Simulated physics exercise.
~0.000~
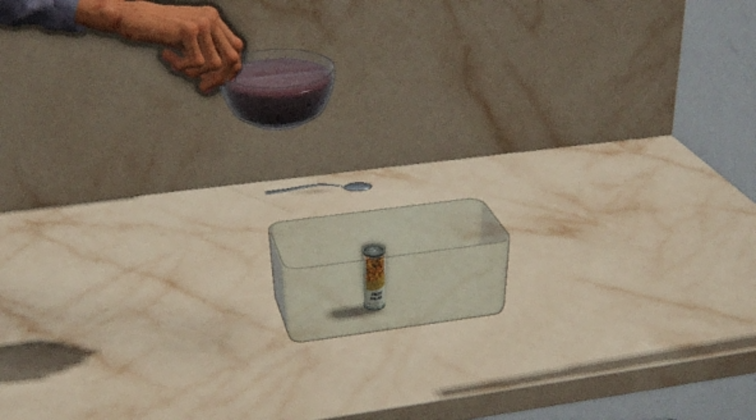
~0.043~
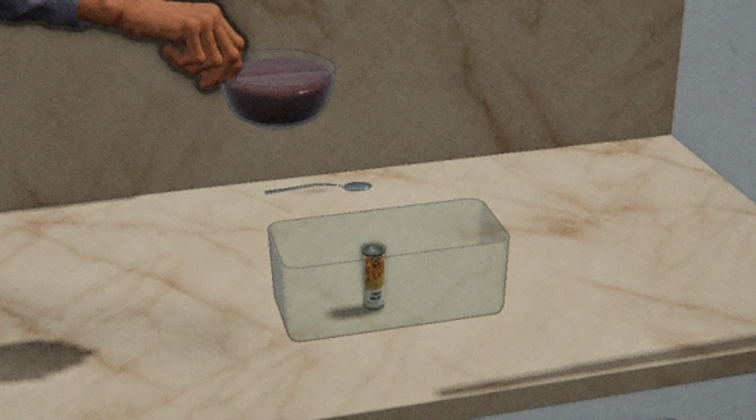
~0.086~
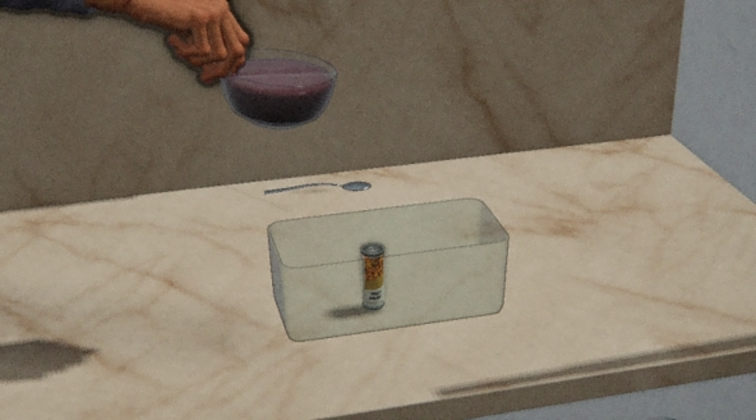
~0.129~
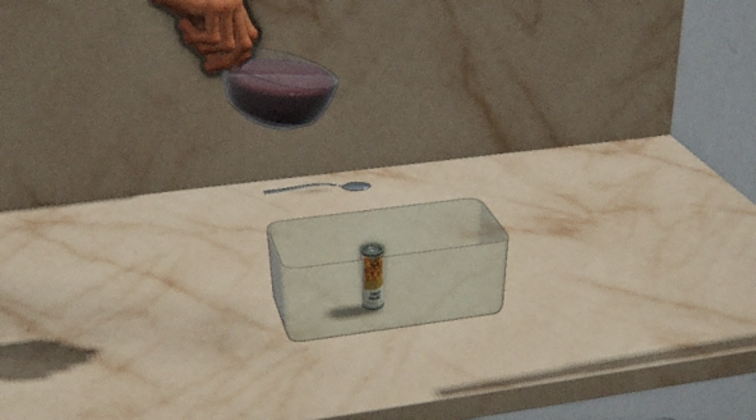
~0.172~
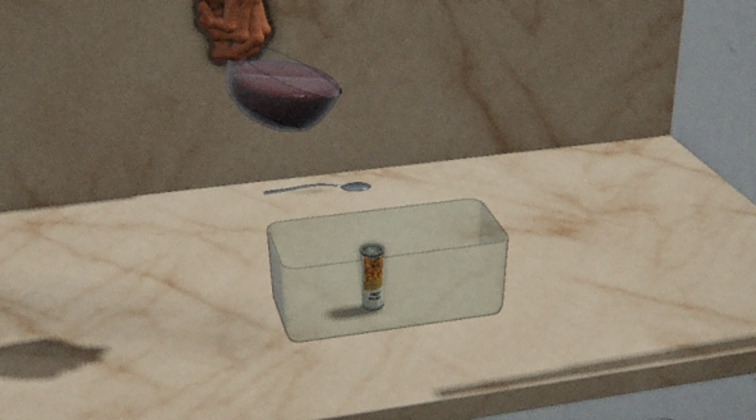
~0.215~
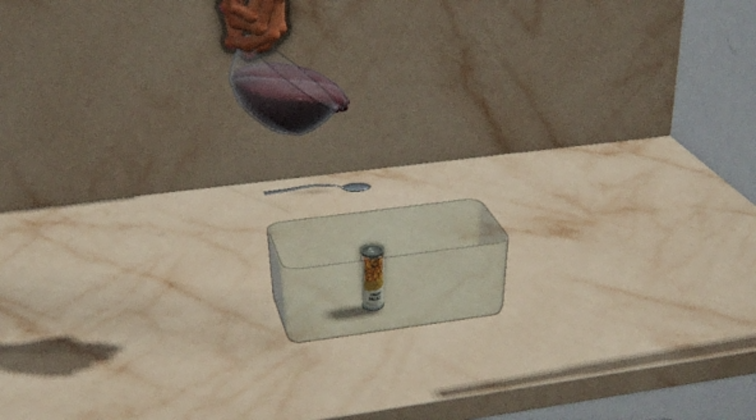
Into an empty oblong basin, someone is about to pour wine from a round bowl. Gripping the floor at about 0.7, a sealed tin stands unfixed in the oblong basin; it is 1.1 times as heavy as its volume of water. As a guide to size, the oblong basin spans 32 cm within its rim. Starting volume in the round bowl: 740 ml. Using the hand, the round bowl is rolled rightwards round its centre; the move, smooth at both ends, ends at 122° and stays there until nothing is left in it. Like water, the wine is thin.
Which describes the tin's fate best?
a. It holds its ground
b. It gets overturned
The answer is a.
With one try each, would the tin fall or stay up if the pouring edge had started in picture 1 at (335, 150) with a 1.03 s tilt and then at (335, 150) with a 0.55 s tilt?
Try 1: Still standing; try 2: Tipped over.
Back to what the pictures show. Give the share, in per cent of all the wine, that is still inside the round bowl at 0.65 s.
About 0 % is still there.
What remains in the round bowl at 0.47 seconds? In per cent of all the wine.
I'd estimate some 4 % remains.
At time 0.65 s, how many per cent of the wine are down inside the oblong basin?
Roughly 96 percent of it.
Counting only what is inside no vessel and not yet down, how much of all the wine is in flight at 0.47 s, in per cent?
At that moment, about 62 percent.
After 0.47 s the tilt is 115° and 4 per cent is still to pour; the tin stands where it began.
After 0.65 s the tilt is 122° and 0 per cent is still to pour; the tin leans 5°.
After 0.84 s the tilt is 122° and 0 per cent is still to pour; the tin leans 6°.
After 1.05 s the tilt is 122° and 0 per cent is still to pour; the tin leans 5°.
In the end the tin stands where it began.
